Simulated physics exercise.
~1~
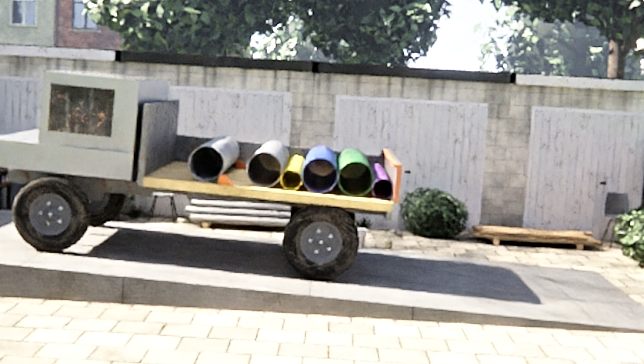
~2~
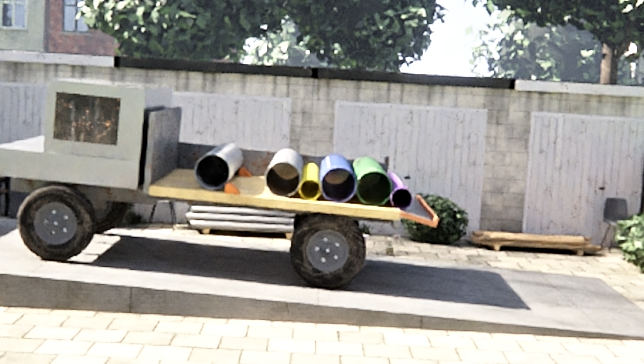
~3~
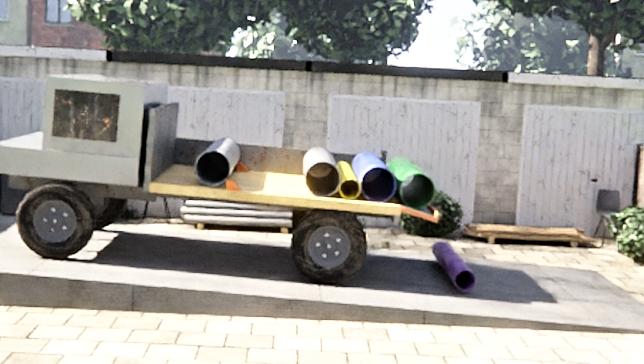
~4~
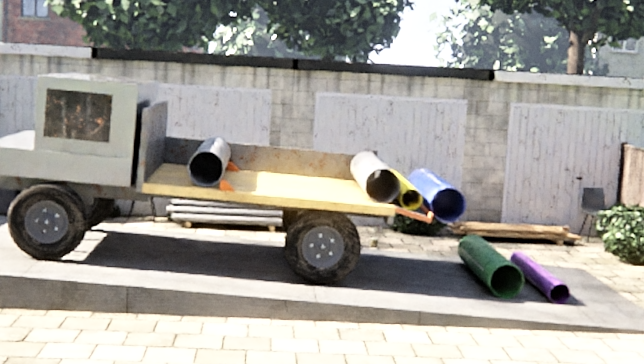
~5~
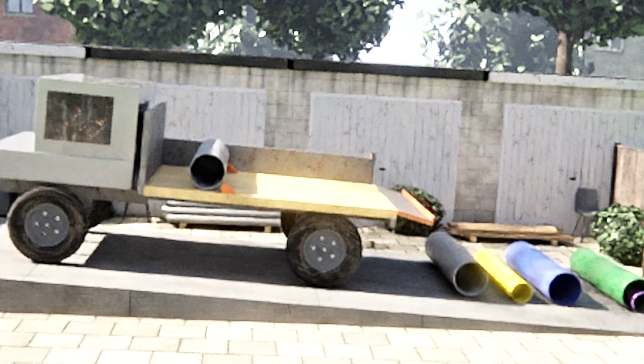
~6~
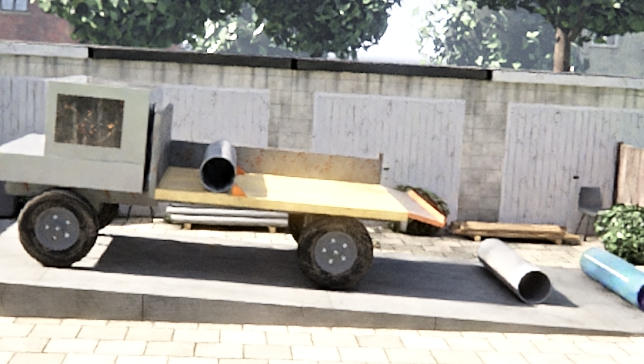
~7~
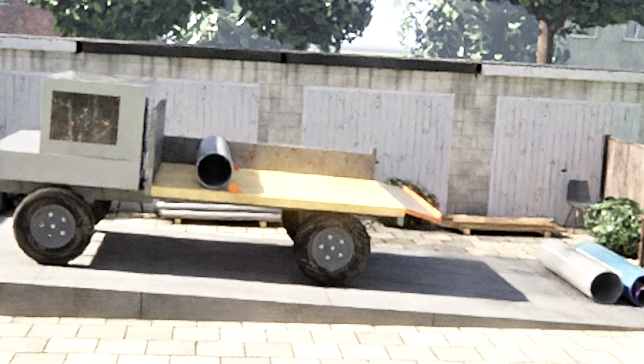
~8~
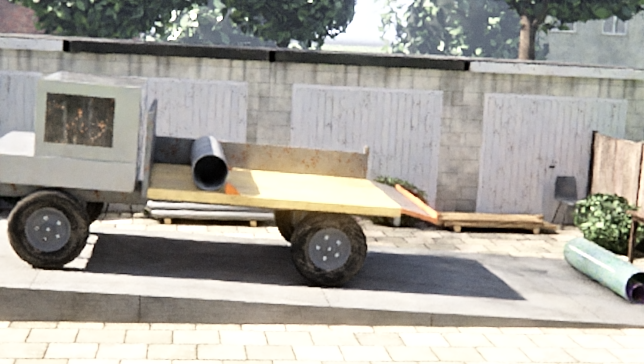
A grey flatbed truck stands on a sloping road in front of a block wall with pale doors, seen from the side. On its open bed lie six pipes, a grey one left of an orange chock and, to the right, another grey, then yellow, blue, green and purple. The orange-edged tailgate swings down, and the pipes right of the chock roll right. Purple drops to the ground first, green follows, then blue, yellow and the second grey tumble off and roll away down the slope. At the end only the left grey pipe remains, resting against the chock.
